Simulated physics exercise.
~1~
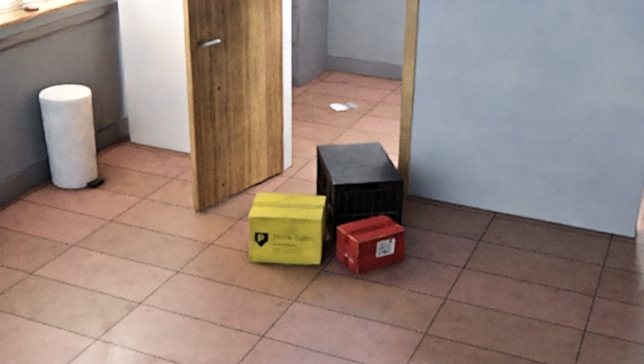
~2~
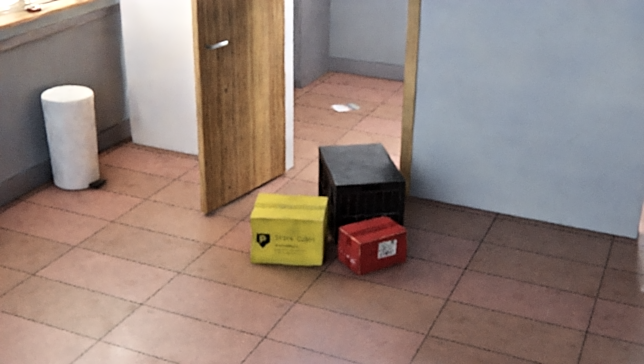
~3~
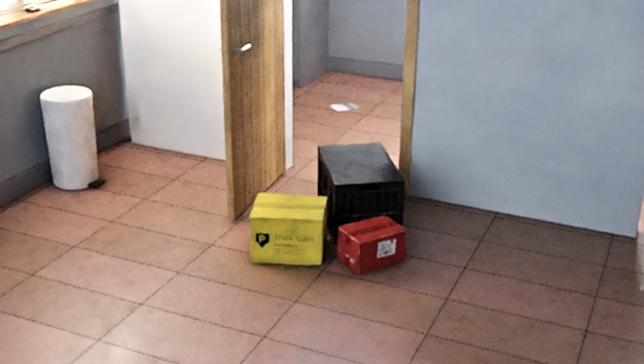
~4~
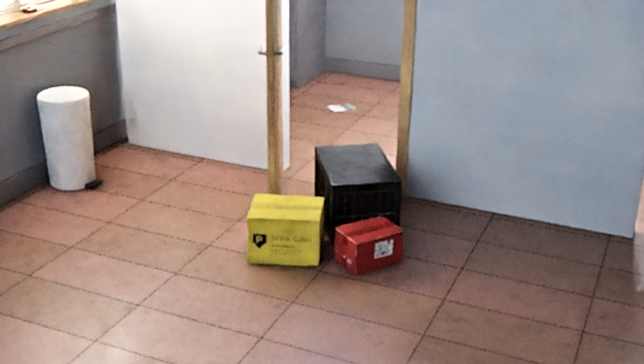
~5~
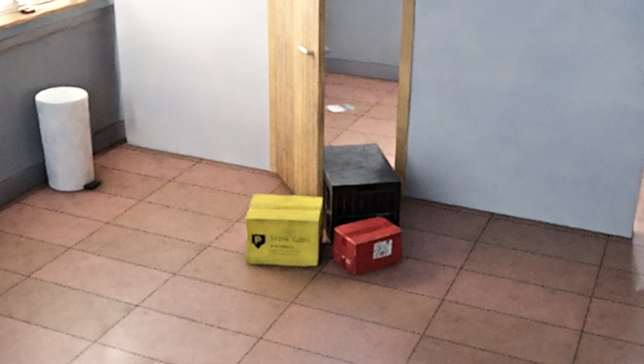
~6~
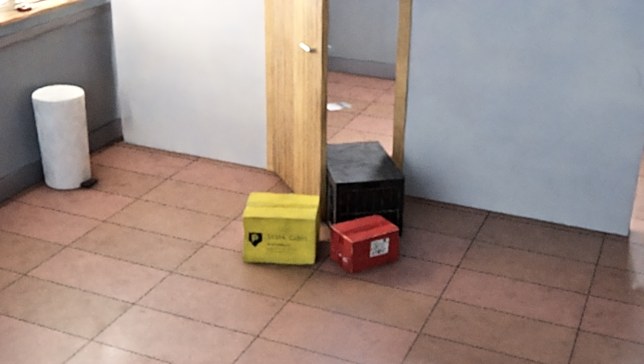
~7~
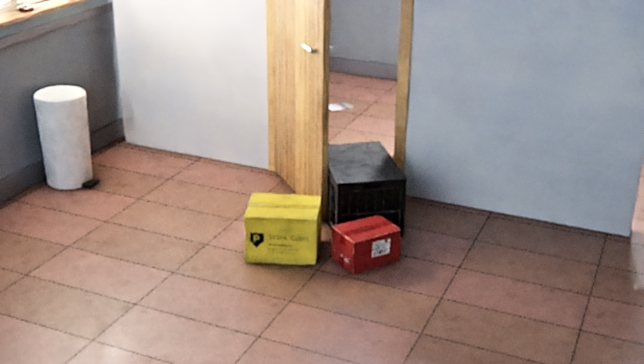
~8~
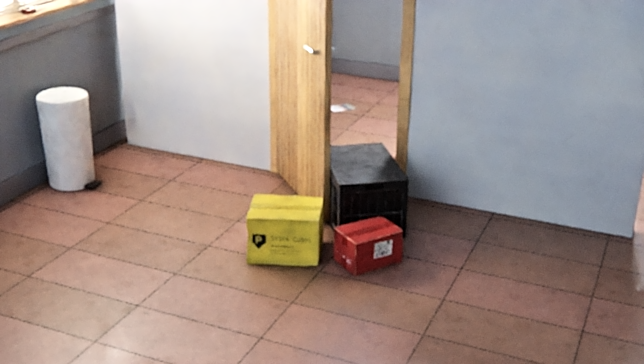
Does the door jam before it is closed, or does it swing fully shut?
The door jams before it is closed. It comes up against the black chest in the doorway and stays partly open.
